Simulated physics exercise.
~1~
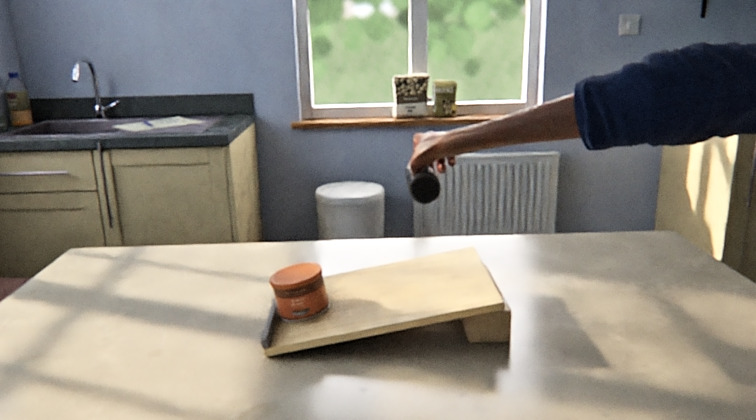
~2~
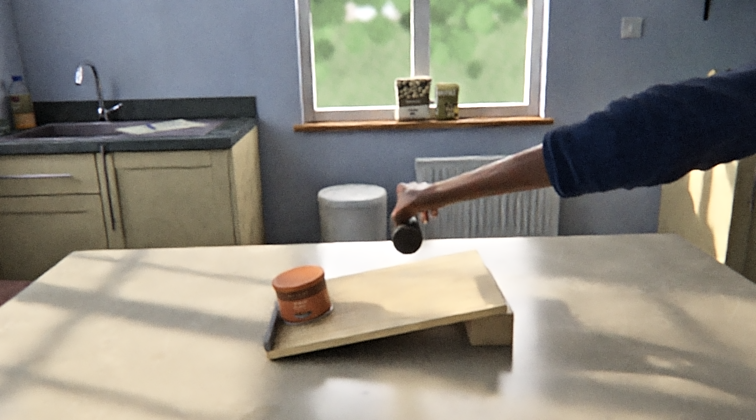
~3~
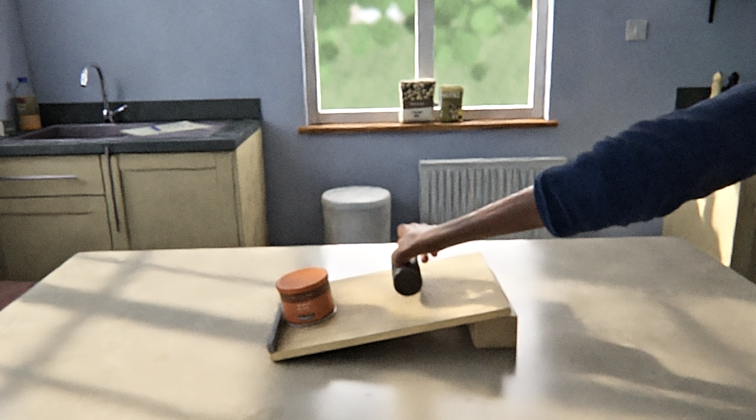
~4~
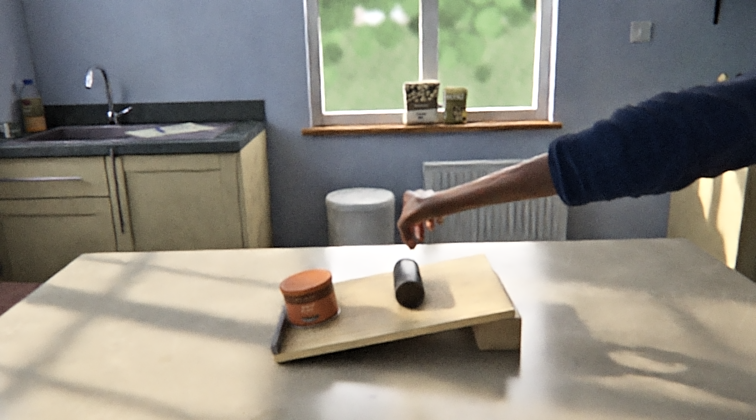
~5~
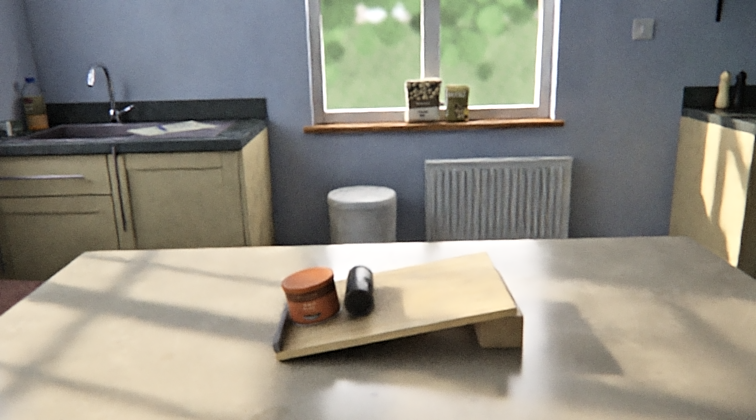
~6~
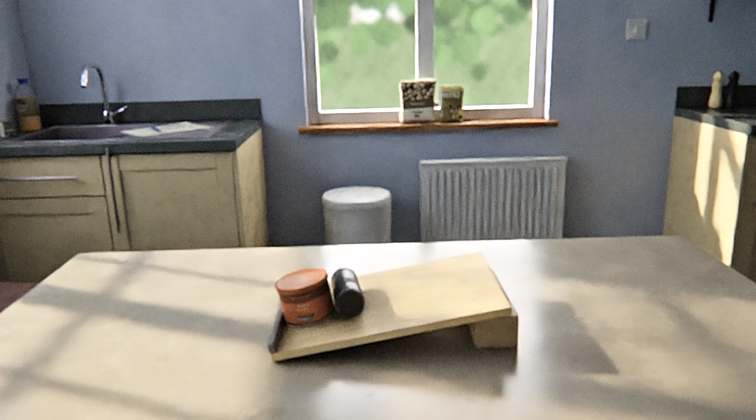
We see a hand lower a black cylindrical container onto its side on a sloping wooden board, then let go and withdraw. The container rolls down to the left and ends beside the orange tub, which stays in place near the low end.
